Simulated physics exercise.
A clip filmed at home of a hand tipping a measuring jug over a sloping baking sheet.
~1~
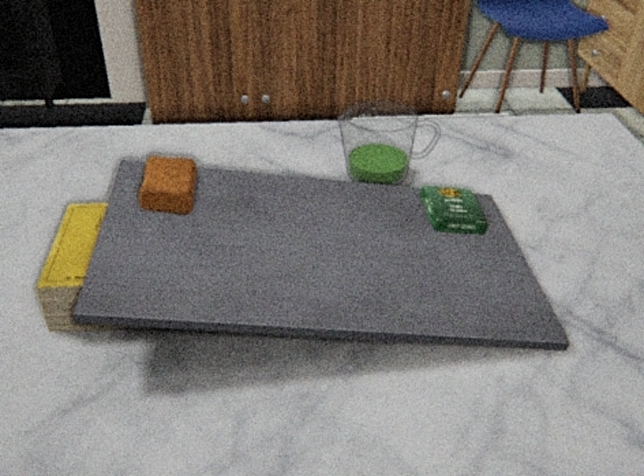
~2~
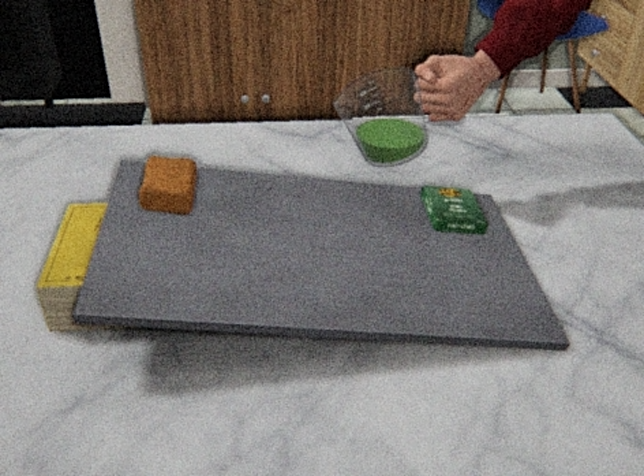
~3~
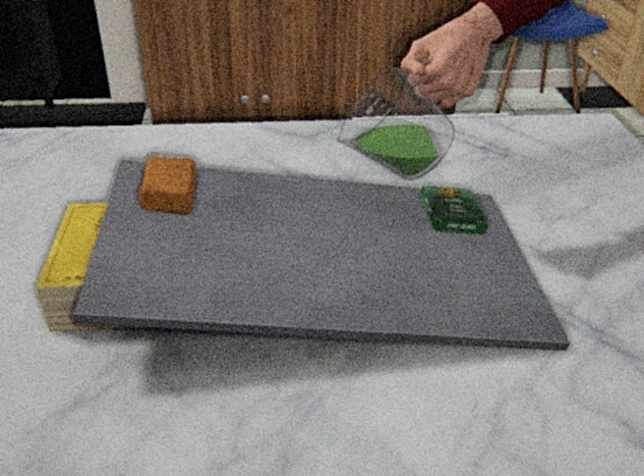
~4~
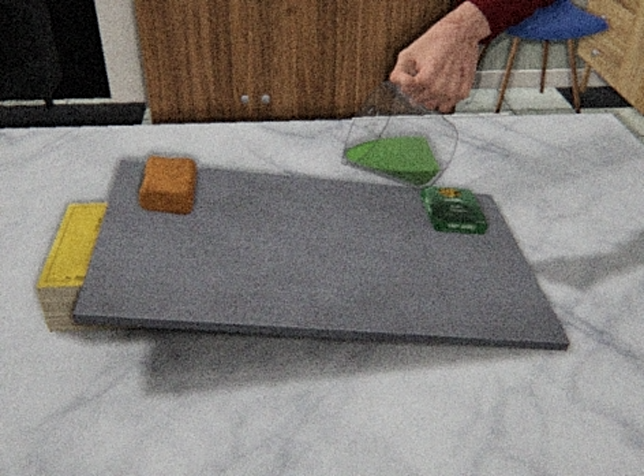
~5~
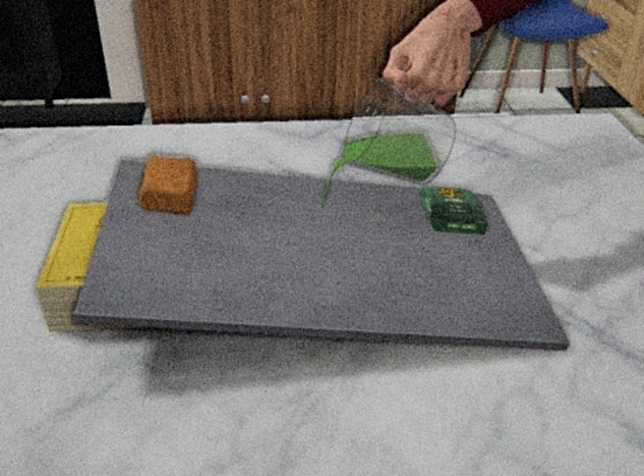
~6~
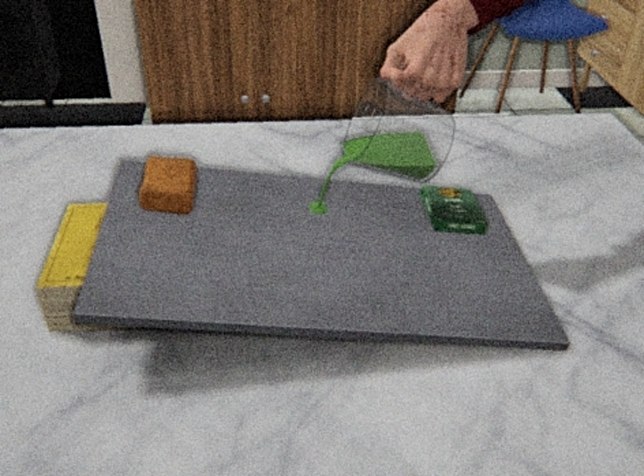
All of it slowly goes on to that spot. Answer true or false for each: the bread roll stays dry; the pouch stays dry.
Bread roll: True; pouch: False.
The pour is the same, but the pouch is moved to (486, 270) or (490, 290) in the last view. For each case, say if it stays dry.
It stays out of reach in the first try and stays out of reach in the second.
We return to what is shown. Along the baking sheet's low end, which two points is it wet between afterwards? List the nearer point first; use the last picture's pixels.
From (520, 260) to (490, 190).
Soon after, it runs down to the right; the bread roll is dry; the pouch is dry.
Later, it runs down to the right and off the end; the bread roll is dry; the pouch is wet.
In the end, it runs down to the right and off the end; the bread roll is dry; the pouch is wet.
